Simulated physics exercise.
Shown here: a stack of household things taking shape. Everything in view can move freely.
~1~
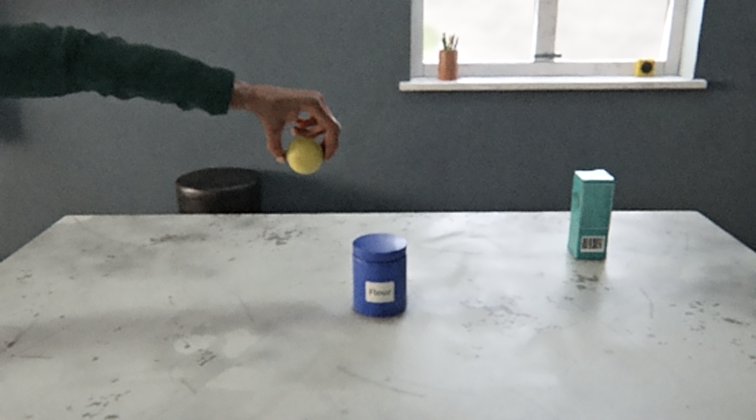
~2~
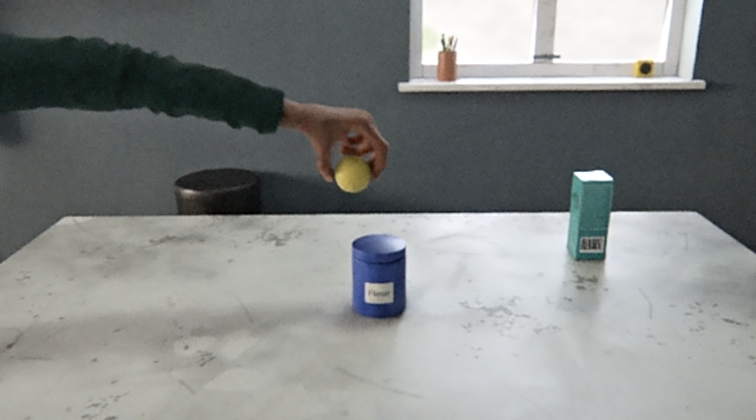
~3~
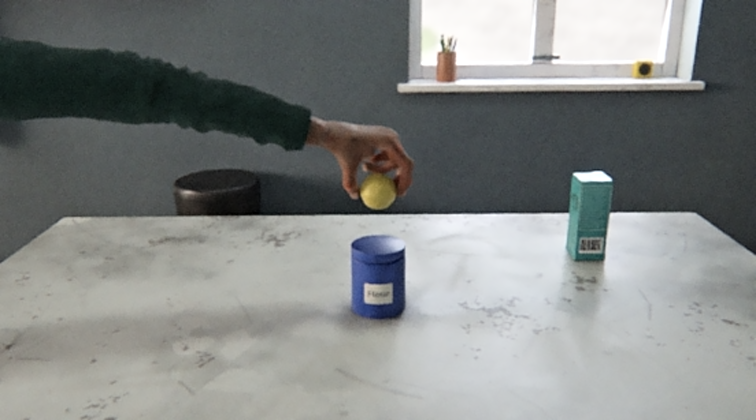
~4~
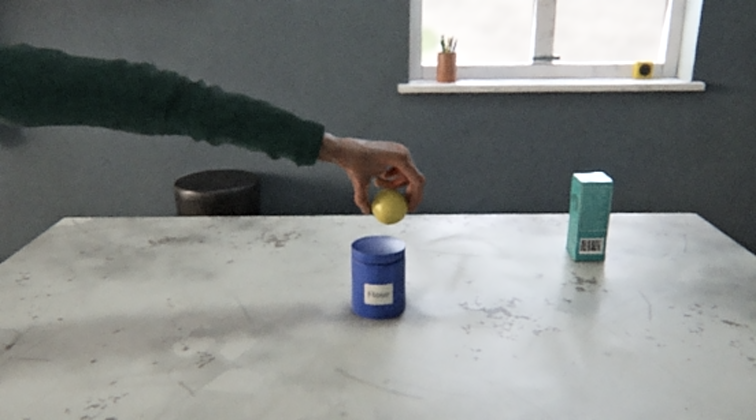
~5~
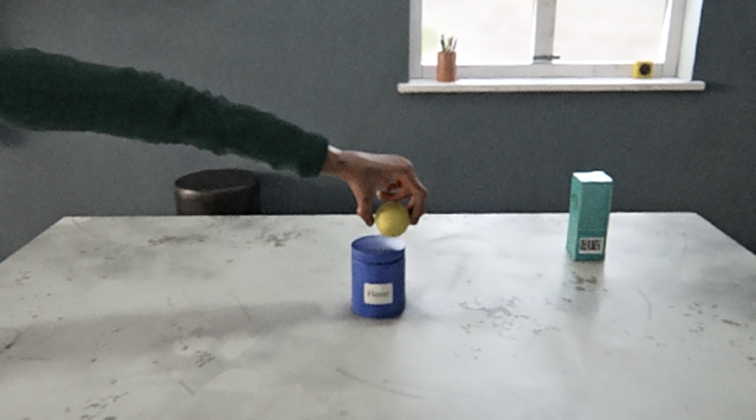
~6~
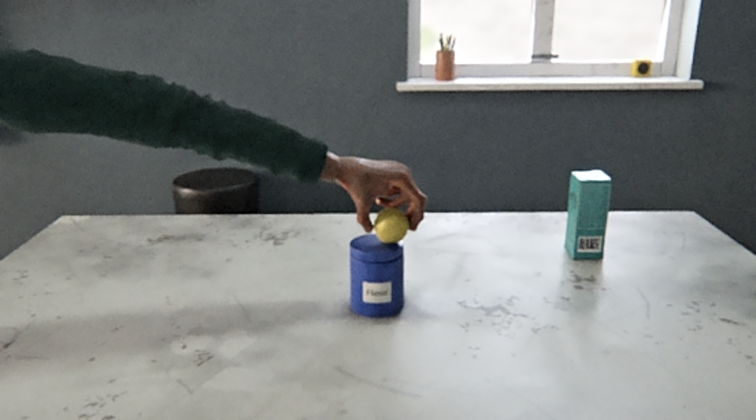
The clip opens with a hand in a dark green sleeve holding a yellow lemon above and left of a blue canister on a marble-look table, a turquoise carton standing to the right. The hand moves rightward and down, then lowers the lemon onto the canister's top, still gripping it.
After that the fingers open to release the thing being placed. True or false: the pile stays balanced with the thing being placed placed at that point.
True.
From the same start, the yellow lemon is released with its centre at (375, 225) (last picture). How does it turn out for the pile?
Stands firm.
Then, 0.30 s on from there, no change.
Then, 0.70 s on from there, yellow lemon resting near (391, 226).
In the end, all 3 unmoved. At the end, from the last picture's camera, yellow lemon near (391, 226). The pile keeps its balance.
